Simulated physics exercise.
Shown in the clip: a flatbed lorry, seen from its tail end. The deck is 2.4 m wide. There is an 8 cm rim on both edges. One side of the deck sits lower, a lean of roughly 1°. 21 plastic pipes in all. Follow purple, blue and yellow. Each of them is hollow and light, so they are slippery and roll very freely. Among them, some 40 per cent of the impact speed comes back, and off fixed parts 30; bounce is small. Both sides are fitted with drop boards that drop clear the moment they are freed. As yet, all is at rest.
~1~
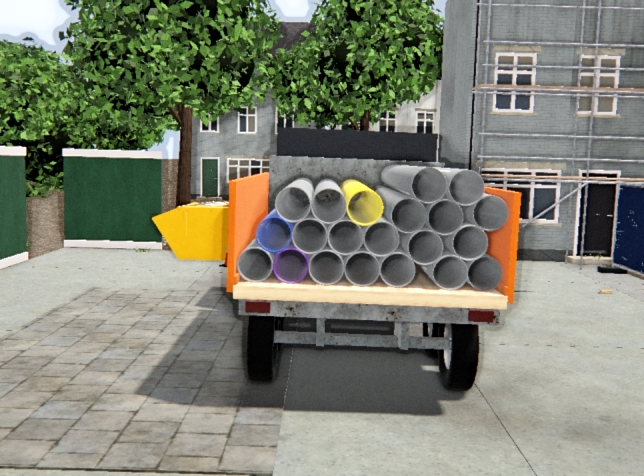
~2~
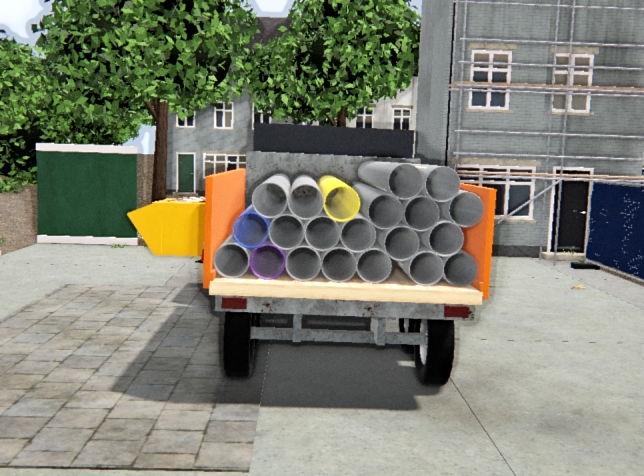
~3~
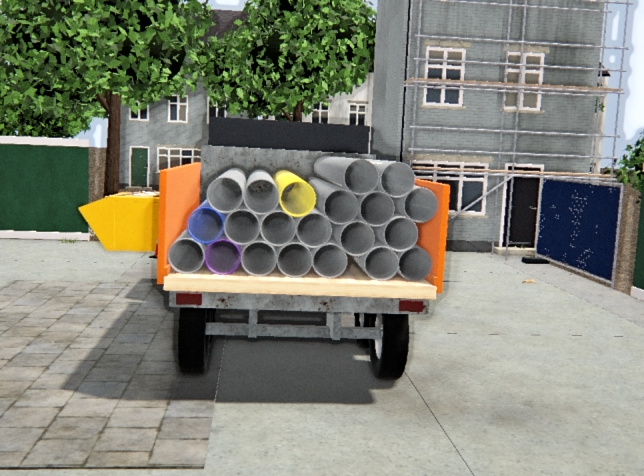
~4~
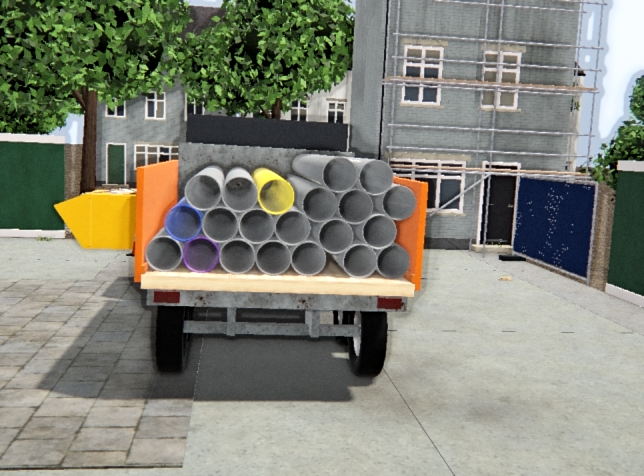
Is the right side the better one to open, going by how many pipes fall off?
No - open the left.
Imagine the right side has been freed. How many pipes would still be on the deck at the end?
19.
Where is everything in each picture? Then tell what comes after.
In the first picture, purple (291, 266), blue (274, 235), yellow (365, 208); the deck is a shade lower on the right; 7 of the 21 make up the bottom layer; at rest.
In the second picture, purple (267, 262), blue (250, 231), yellow (342, 204); rims, left 8 cm, right 8 cm; at rest.
In the third picture, purple (223, 258), blue (205, 226), yellow (298, 199); side tops at (164, 175) and (446, 189); at rest.
In the fourth picture, purple (201, 255), blue (183, 224), yellow (276, 196); all still.
Side on the left freed, after 0.6 s, purple is on the deck, 50 cm from the left edge; blue is up on others, 35 cm from the left edge; yellow is up on others, 115 cm from the left edge; 0 gone from the deck.
Side on the left freed, at the end, purple is on the deck, 50 cm from the left edge; blue is up on others, 35 cm from the left edge; yellow is up on others, 115 cm from the left edge; 0 gone from the deck.
Side on the right freed, after 0.8 s, purple is on the deck, 50 cm from the left edge; blue is up on others, 35 cm from the left edge; yellow is up on others, 115 cm from the left edge; 2 gone from the deck.
Side on the right freed, at the end, purple is on the deck, 50 cm from the left edge; blue is up on others, 35 cm from the left edge; yellow is up on others, 115 cm from the left edge; 2 gone from the deck.
